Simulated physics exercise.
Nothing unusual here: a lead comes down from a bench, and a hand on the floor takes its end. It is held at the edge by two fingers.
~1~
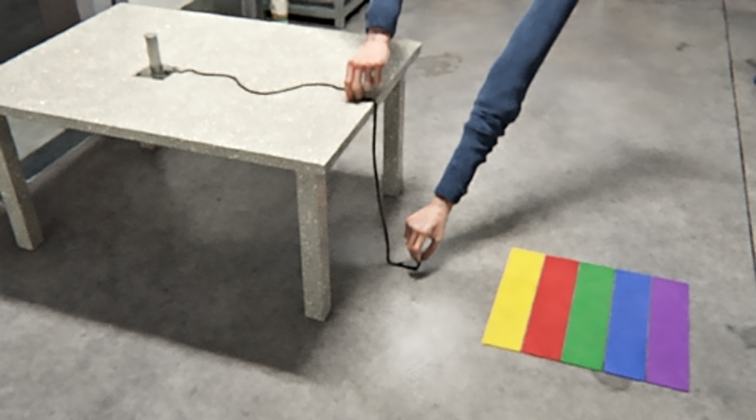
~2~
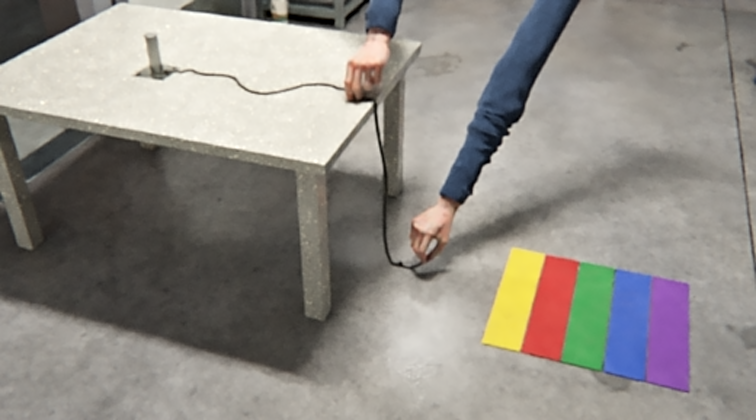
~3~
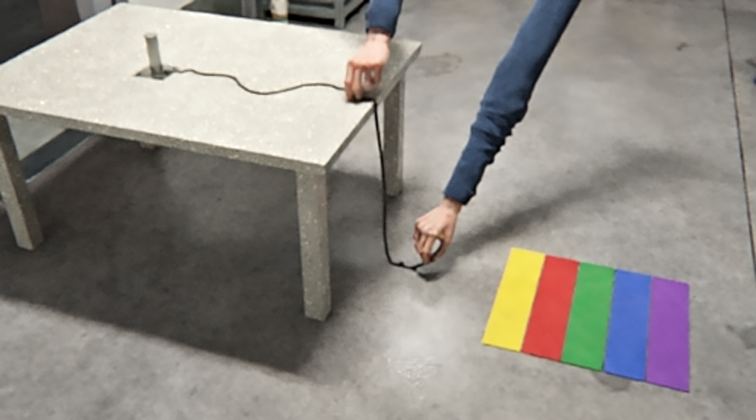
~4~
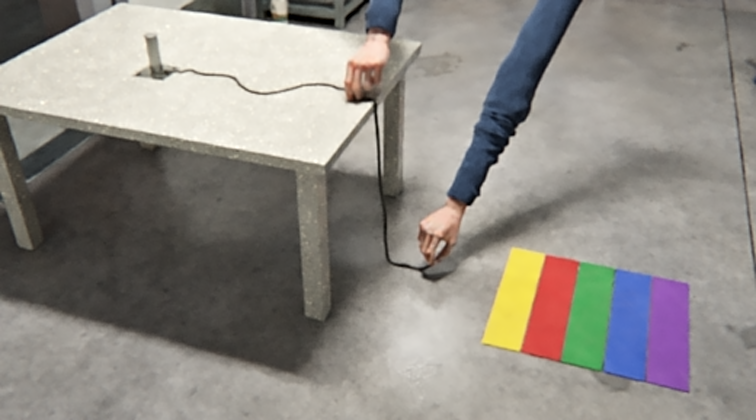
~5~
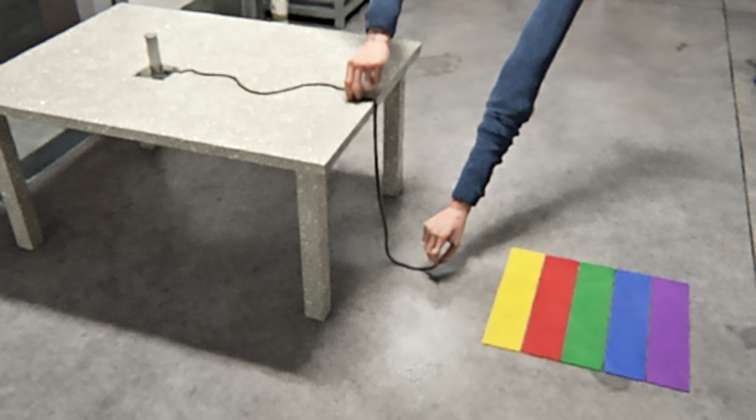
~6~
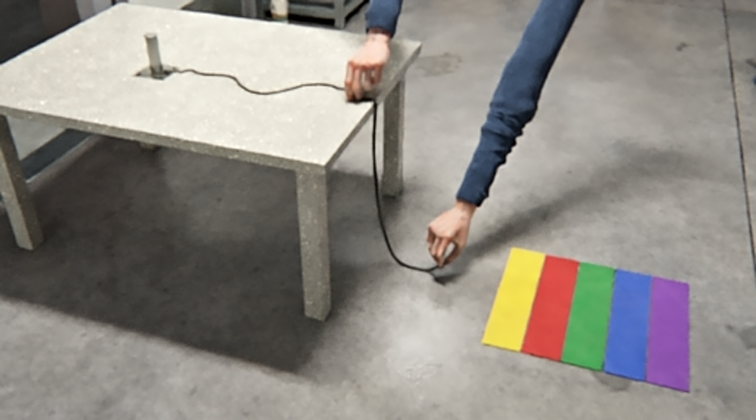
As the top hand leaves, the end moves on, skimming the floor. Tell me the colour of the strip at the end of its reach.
It is green.
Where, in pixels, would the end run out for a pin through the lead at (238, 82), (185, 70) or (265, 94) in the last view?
The pixel places are (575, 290), (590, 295) and (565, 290), one per try.
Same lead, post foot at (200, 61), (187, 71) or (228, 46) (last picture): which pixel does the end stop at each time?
You'd find it around (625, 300), then (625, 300), and finally (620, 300).
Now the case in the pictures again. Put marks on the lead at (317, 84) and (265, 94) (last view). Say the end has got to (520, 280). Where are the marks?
Point one: (344, 97); point two: (291, 89).
A little later, end near (520, 280); over yellow.
Next, end near (565, 289); over red.
When it is tight, end near (592, 295); over green. It halts on the green strip.
